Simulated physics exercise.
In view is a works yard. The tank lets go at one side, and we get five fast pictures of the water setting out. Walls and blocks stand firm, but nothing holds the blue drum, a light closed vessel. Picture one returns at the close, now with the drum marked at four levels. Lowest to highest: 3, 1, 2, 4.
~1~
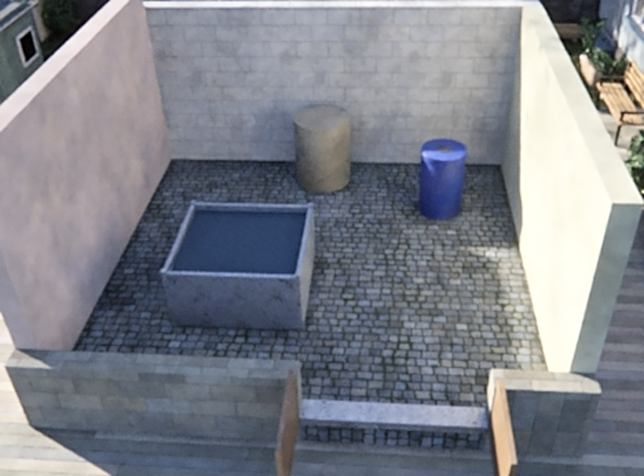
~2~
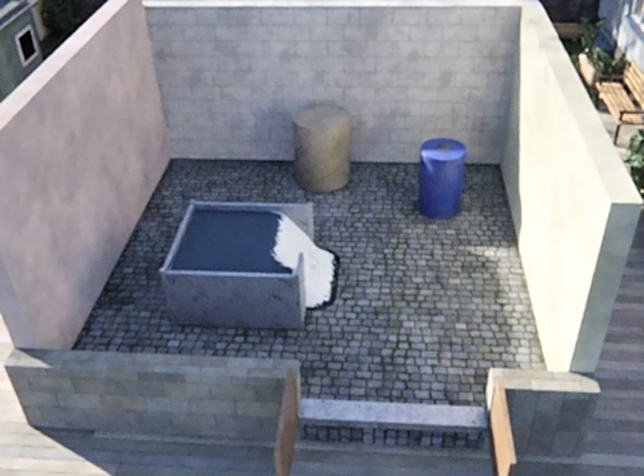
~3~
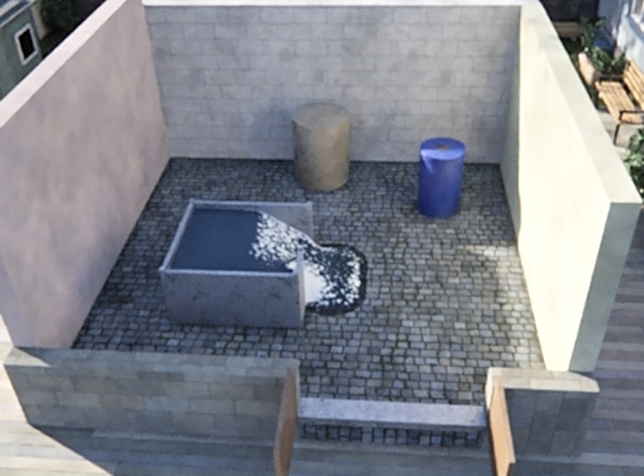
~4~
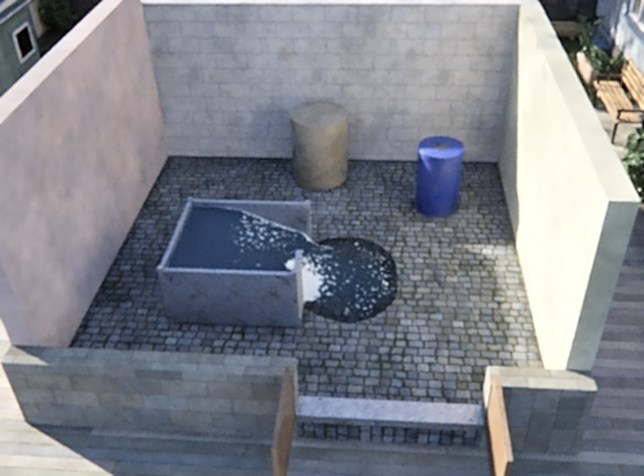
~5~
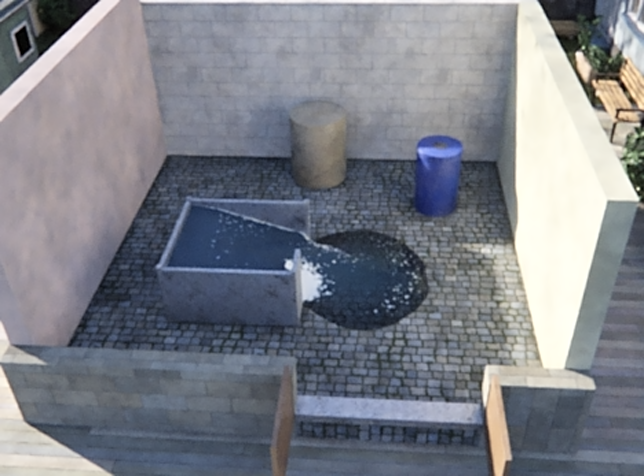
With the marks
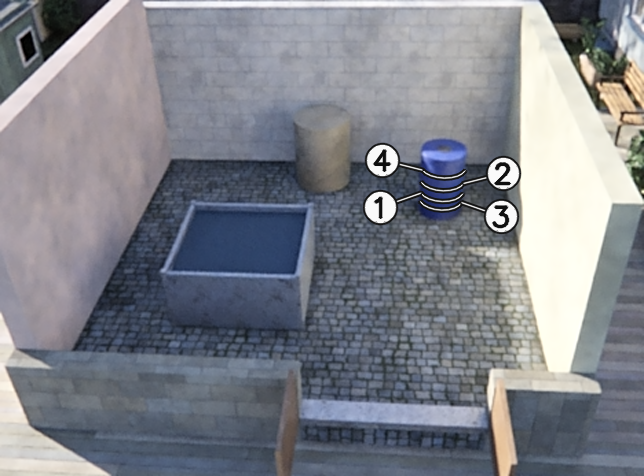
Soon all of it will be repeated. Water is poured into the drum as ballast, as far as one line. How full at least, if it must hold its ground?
I would pick level 3.
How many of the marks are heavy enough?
All four.
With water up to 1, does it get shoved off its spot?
No, not at all.
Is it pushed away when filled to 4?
No.
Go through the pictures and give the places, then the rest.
Lid of the blue drum at (444, 149); tank full, its middle at (242, 243); open gate at (394, 368).
Water covers 2 % of the ground and is seen nearest the drum at (330, 257).
Water covers 4 % of the ground and is seen nearest the drum at (351, 251).
Water covers 6 % of the ground and is seen nearest the drum at (375, 248).
Lid of the blue drum at (440, 146); water covers 10 % of the ground and is seen nearest the drum at (394, 243).
On the marked copy, 1 at (442, 201); 2 at (443, 190); 3 at (441, 210); 4 at (444, 178); from the bottom up 3, 1, 2, 4.
If 1 is chosen, it does not move.
If 2 is chosen, it does not move.
If 3 is chosen, it does not move.
If 4 is chosen, it does not move.
